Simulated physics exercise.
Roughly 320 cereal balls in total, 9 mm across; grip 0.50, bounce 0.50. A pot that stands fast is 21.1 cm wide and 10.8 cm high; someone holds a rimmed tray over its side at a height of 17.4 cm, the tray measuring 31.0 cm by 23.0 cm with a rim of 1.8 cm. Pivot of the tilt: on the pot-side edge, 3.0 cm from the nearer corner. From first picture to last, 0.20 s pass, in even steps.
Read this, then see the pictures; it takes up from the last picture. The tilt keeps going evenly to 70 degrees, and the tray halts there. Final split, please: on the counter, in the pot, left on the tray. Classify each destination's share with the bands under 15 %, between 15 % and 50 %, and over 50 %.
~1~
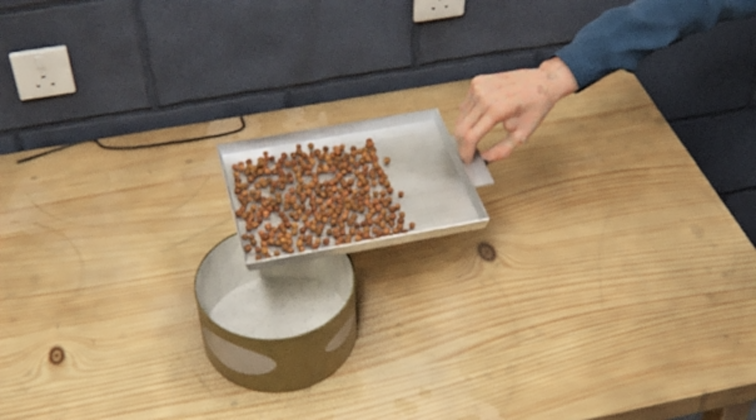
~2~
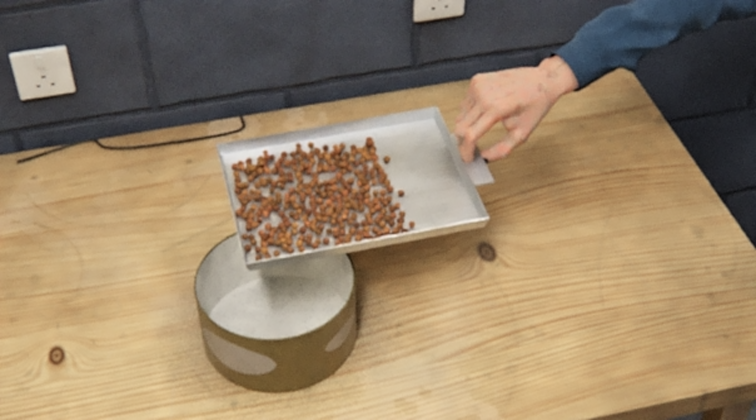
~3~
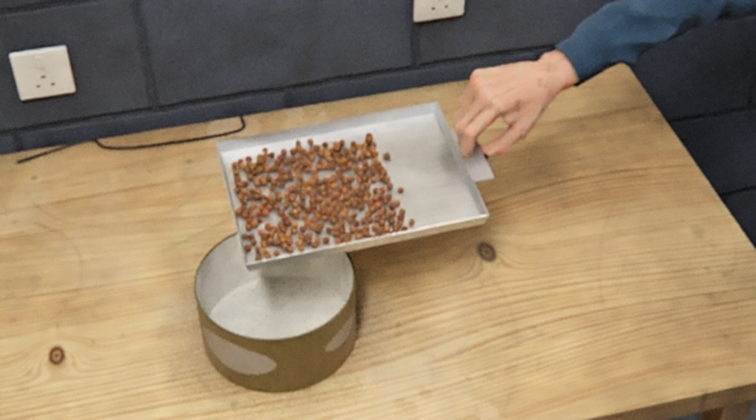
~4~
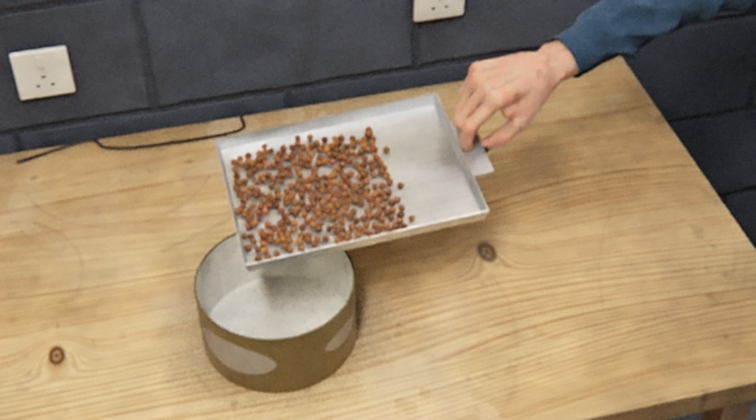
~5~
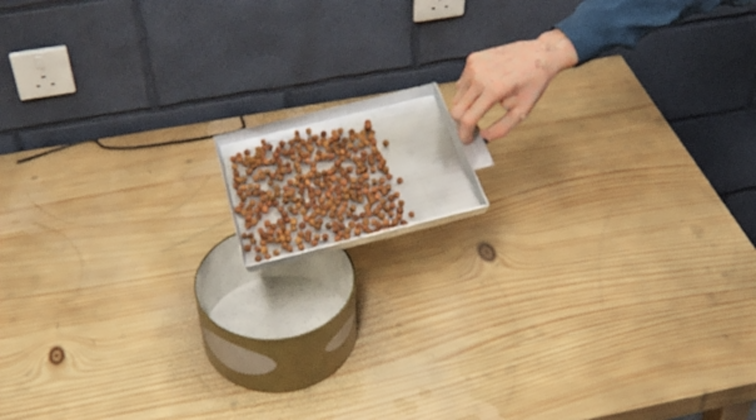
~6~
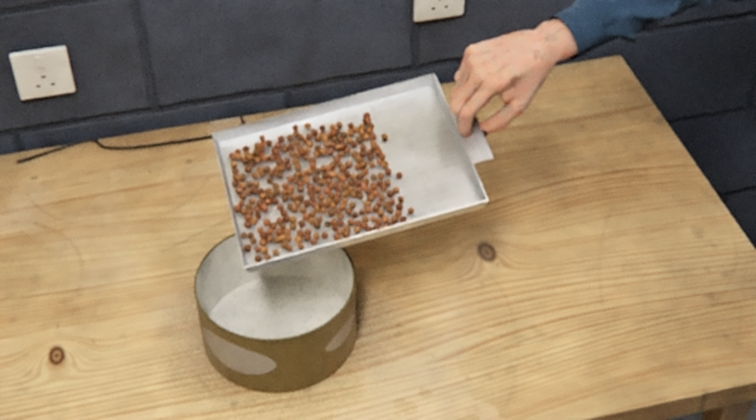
Counter: Under 15 %; pot: Under 15 %; tray: Over 50 %.
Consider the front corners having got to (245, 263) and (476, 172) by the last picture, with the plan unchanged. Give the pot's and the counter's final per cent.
In the pot: 15 per cent; on the counter: 10 per cent.
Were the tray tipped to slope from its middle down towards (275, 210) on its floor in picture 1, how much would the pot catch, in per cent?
About 0 per cent.
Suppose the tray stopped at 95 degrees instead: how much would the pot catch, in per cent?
In that case it comes to about 70 in a hundred.
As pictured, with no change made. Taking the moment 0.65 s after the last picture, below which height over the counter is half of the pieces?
About 26 centimetres.
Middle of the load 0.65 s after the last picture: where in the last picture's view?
Approximately (268, 196) in the last view.
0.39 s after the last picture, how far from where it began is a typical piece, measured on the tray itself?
Displacement on the tray: About 4 cm.
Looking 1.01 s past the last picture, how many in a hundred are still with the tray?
I'd put it at roughly 95 per cent.
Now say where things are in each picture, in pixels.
Tray tilt 0 degrees, front corners at (248, 261) and (485, 217); middle of the pieces at (313, 199); pot at (275, 279), in the first frame.
Tray tilt 0 degrees, front corners at (248, 261) and (485, 216); middle of the pieces at (313, 198), in the second frame.
Tray tilt 2 degrees, front corners at (248, 261) and (485, 213); middle of the pieces at (312, 196), in the third frame.
Tray tilt 5 degrees, front corners at (248, 262) and (485, 209), lowest corner left front; middle of the pieces at (312, 193), in the fourth frame.
Tray tilt 8 degrees, front corners at (247, 263) and (484, 203), lowest corner left front; middle of the pieces at (311, 190), in the fifth frame.
Tray tilt 11 degrees, front corners at (247, 264) and (484, 198), lowest corner left front; middle of the pieces at (310, 187); pot at (275, 279), in the sixth frame.
Then, 0.39 s after the last picture, tilt 39 degrees; the tray holds 100 %, the pot 0 %.
Then, 0.65 s after the last picture, tilt 59 degrees; the tray holds 100 %, the pot 0 %.
Then, 1.01 s after the last picture, tilt 70 degrees; the tray holds 95 %, the pot 0 %.
In the end, counter 0 %, pot 5 %, tray 95 %.
